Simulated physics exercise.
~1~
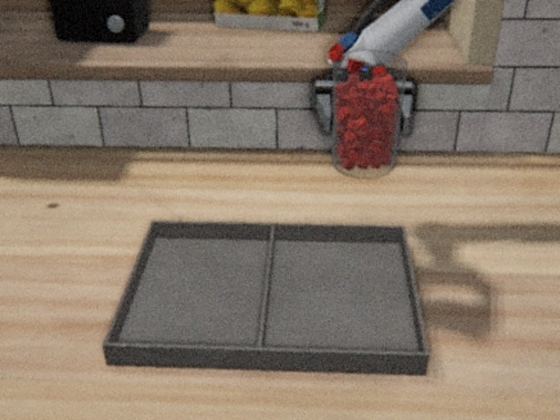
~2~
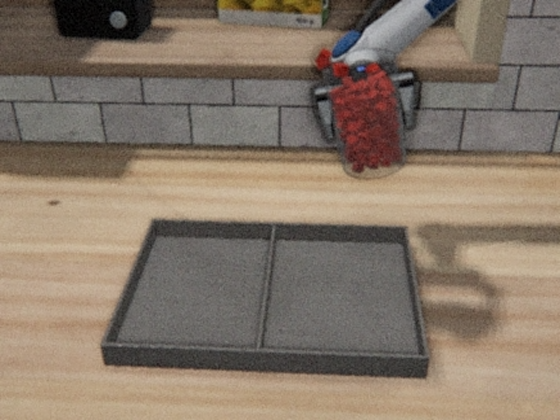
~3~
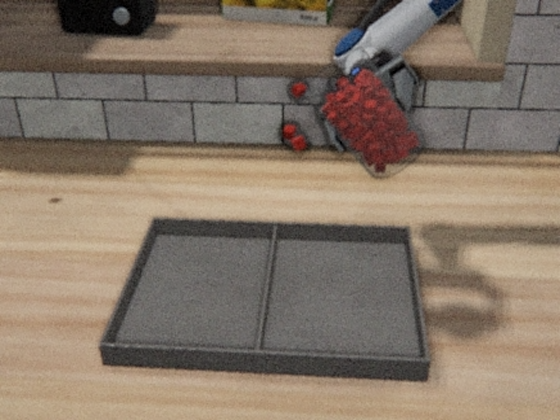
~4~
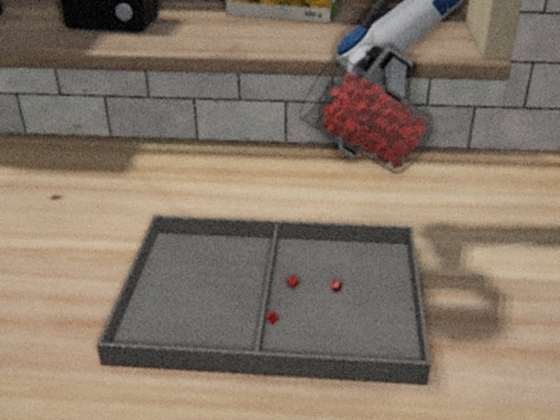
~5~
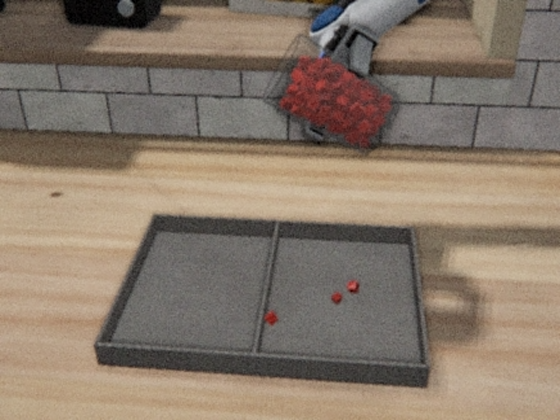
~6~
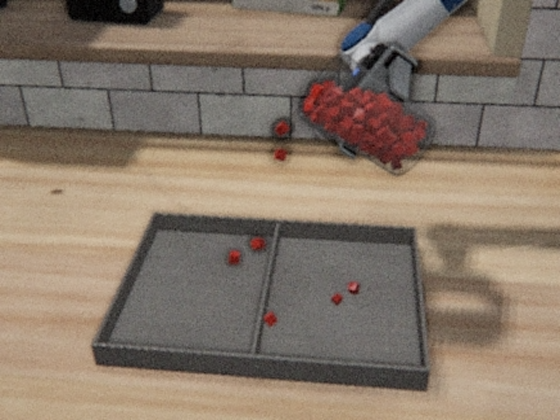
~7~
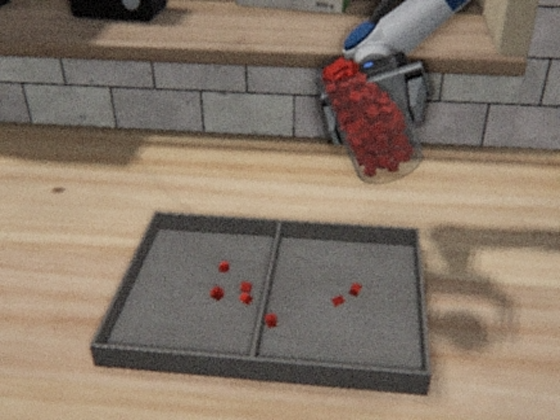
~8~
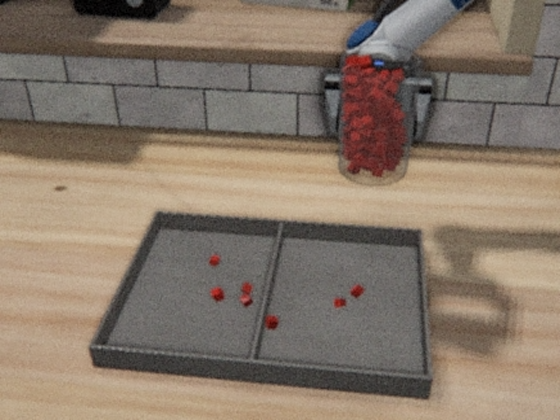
Robot arm tilting a clear cup of red cubes over a divided grey tray, spilling a few into both halves, then righting it.
